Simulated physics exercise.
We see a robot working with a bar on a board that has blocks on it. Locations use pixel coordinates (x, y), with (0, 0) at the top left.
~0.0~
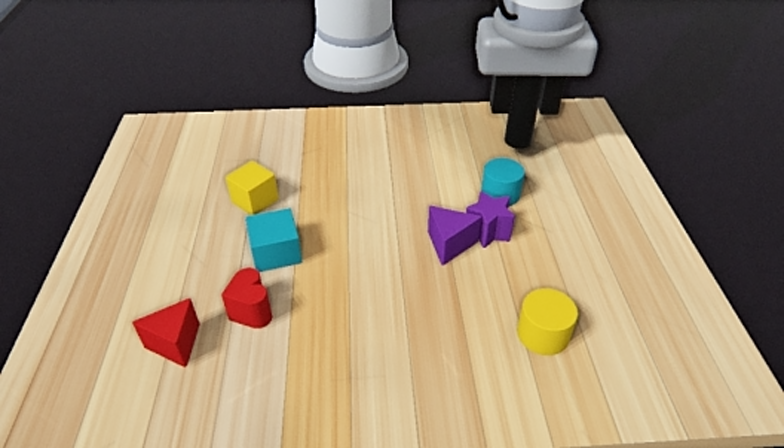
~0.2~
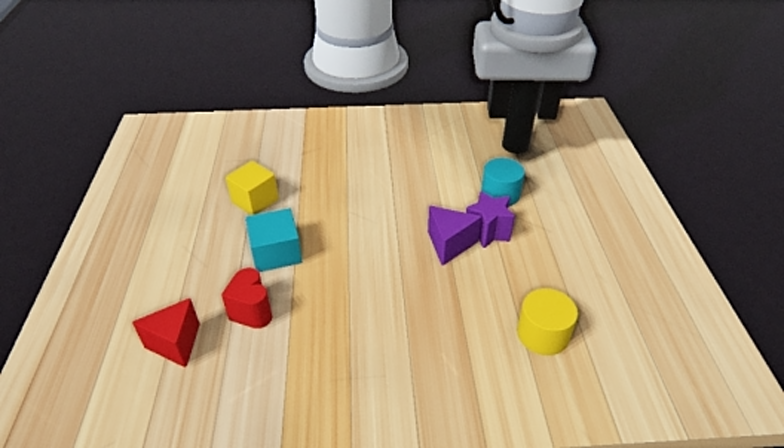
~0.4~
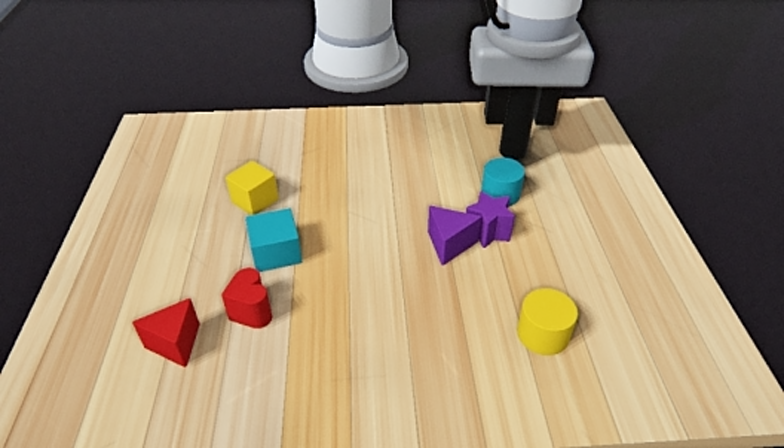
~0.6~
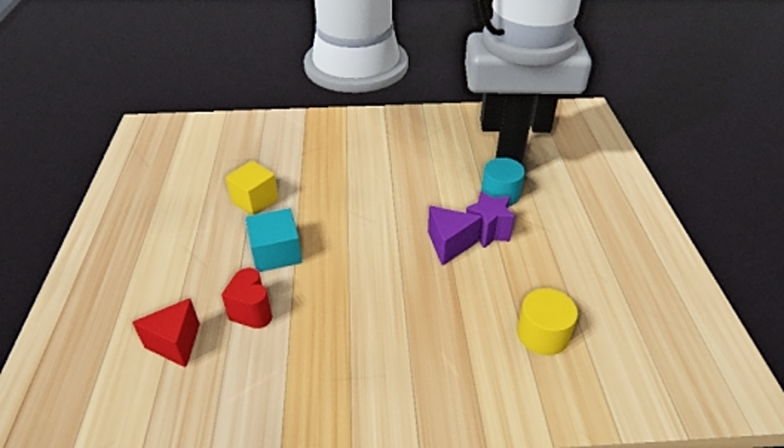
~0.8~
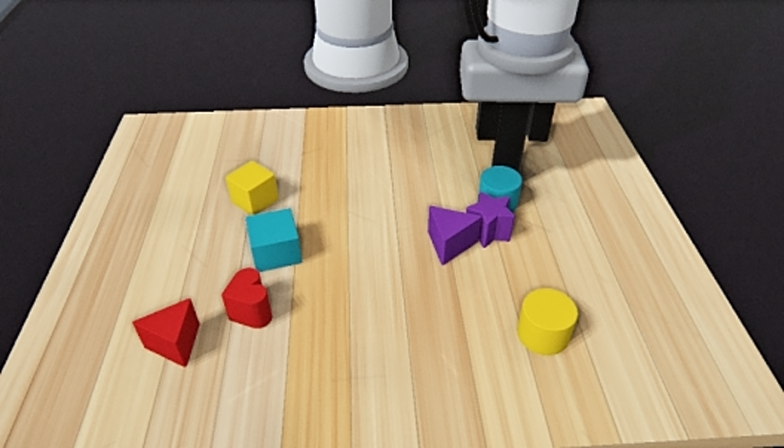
The robot arm's dark bar moved slowly down the wooden board to the turquoise round block and nudged it slightly toward the purple star, while the other coloured blocks stayed still.
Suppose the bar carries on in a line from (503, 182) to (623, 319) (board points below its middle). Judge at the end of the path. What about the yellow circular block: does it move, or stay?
At the end of the path, it will still be in place.
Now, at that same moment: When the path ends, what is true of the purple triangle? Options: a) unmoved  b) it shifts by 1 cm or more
b (it shifts by 1 cm or more)
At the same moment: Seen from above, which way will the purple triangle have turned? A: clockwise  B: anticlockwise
A
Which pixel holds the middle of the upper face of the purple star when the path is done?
Just about (489, 233).
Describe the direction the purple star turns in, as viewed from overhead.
Short answer: Clockwise.
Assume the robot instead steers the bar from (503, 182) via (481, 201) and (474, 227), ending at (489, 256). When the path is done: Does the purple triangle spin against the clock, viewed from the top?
It seems not.
On the path given first. One third of the way, bar (541, 208); purple triangle (443, 223), turned 30° clockwise; purple star (489, 228), turned 40° clockwise; turquoise circular block (519, 213).
Two thirds of the way, bar (581, 252); purple triangle (442, 223), turned 30° clockwise; purple star (489, 233), turned 60° clockwise; turquoise circular block (530, 228).
At the end, bar (629, 304); purple triangle (442, 223), turned 30° clockwise; purple star (489, 233), turned 60° clockwise; turquoise circular block (530, 228); yellow circular block unmoved.
